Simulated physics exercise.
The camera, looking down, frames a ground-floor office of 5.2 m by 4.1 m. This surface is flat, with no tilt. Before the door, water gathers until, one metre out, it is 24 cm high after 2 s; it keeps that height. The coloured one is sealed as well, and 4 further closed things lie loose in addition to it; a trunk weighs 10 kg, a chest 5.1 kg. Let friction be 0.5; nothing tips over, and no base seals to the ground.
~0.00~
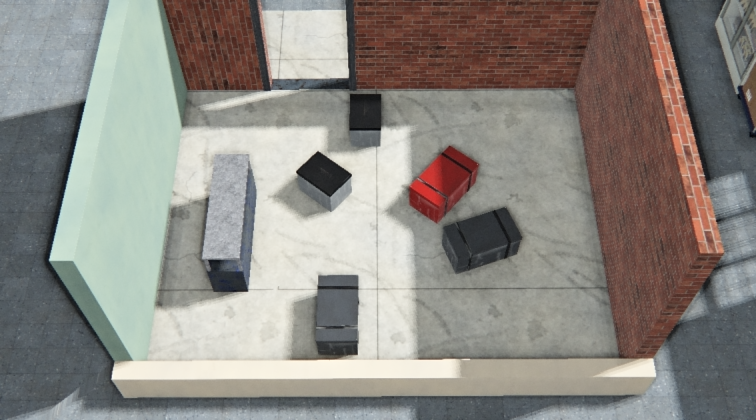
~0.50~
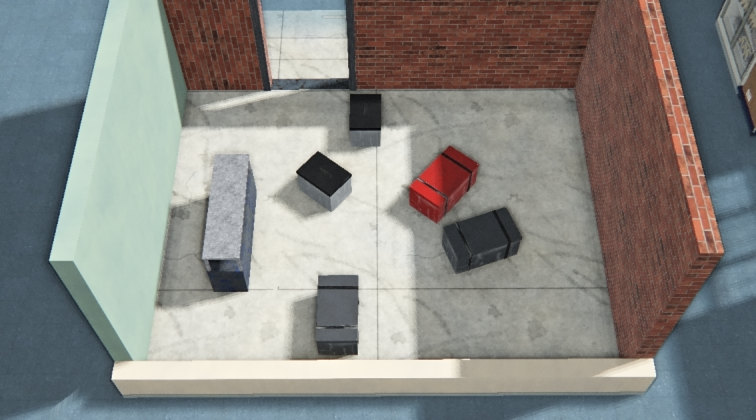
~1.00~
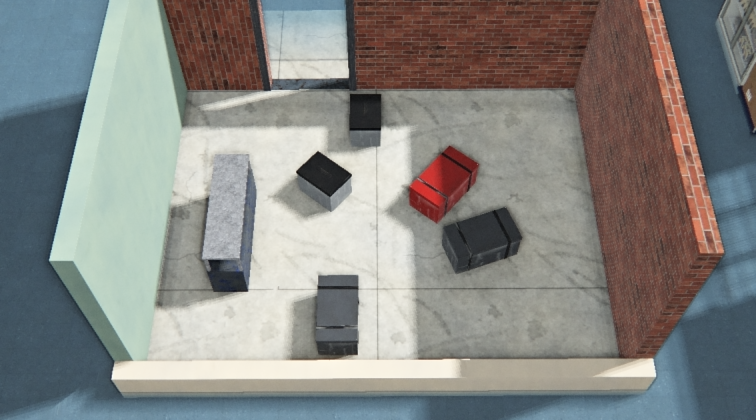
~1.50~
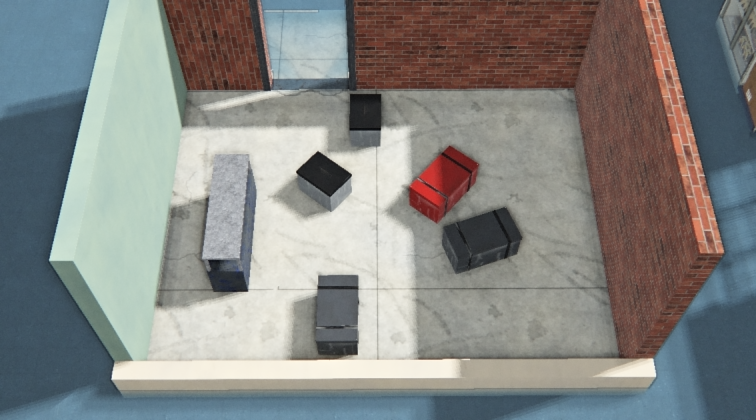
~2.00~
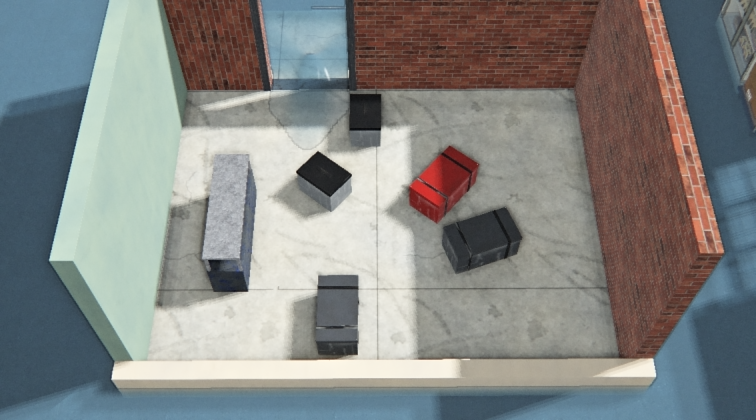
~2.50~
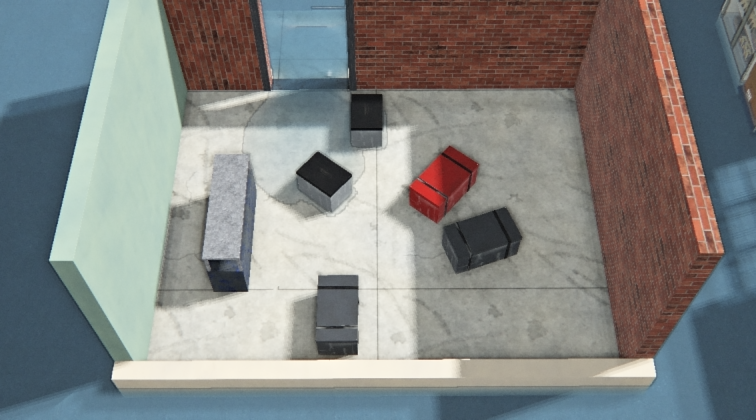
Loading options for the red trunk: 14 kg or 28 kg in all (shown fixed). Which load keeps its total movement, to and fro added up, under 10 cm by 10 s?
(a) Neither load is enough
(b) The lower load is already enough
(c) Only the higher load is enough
c, only the higher load is enough.
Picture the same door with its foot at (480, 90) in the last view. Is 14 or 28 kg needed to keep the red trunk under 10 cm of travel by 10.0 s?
Result: Neither option suffices.
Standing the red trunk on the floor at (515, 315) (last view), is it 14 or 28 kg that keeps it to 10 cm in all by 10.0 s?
So neither weight works.
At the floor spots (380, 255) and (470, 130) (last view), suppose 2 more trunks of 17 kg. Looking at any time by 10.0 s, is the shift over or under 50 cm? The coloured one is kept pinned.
First one: Beyond the limit; second one: Inside the limit.
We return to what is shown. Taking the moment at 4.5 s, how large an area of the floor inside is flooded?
Some 13 m2.
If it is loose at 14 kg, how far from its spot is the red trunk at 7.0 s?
It would be some 30 cm from its spot.
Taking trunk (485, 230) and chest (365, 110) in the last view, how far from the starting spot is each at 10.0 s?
They sit 30 cm and 80 cm away, in the order given.
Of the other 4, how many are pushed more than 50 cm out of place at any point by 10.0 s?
The tally stands at 3.
After 3.5 s the red trunk would be 0 cm from its start with 14 kg and 0 cm from its start with 28 kg; 1 cm of water round it then.
After 4.5 s the red trunk would be 11 cm from its start with 14 kg and 0 cm from its start with 28 kg; 2 cm of water round it then.
After 7.0 s the red trunk would be 28 cm from its start with 14 kg and 0 cm from its start with 28 kg; 3 cm of water round it then.
After 10.0 s the red trunk would be 48 cm from its start with 14 kg and 0 cm from its start with 28 kg; 4 cm of water round it then.
